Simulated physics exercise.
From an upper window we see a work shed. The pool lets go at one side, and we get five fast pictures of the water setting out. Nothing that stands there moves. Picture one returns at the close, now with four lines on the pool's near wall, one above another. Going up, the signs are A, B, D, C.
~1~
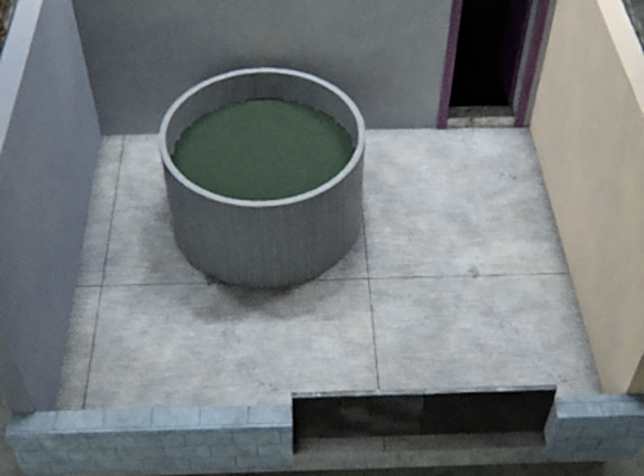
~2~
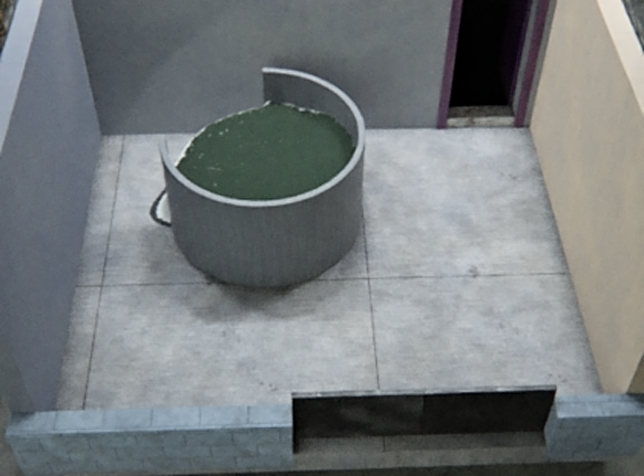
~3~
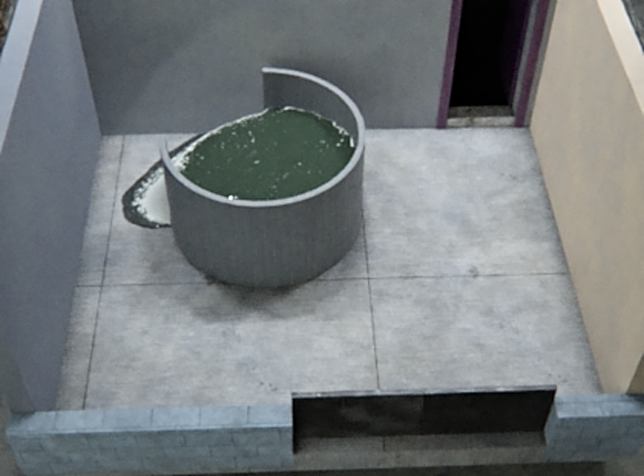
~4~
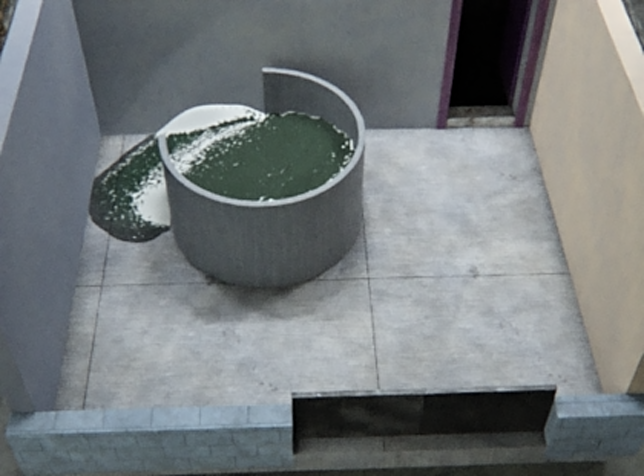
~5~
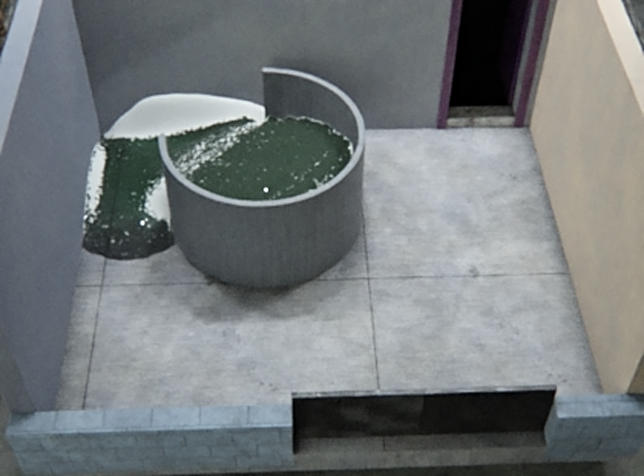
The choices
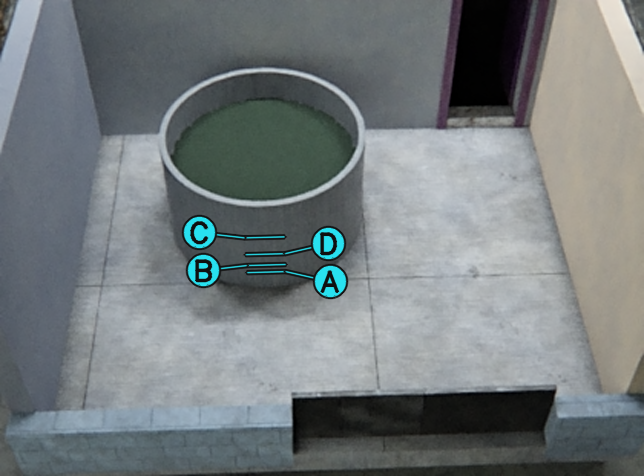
Dark green water poured from a round grey tank after the back left part of its wall vanished, spreading in a foamy sheet across the concrete floor to the left wall and back corner.
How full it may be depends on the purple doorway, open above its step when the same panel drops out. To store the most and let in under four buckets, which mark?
C is the one.
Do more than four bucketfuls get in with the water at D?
No.
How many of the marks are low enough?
All of them.
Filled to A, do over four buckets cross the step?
No.
On the marked copy, A at (266, 272); B at (266, 265); C at (264, 237); D at (265, 254); from the bottom up A, B, D, C.
With A, nothing gets over.
With B, nothing gets over.
With C, a bucket or two gets in.
With D, nothing gets over.
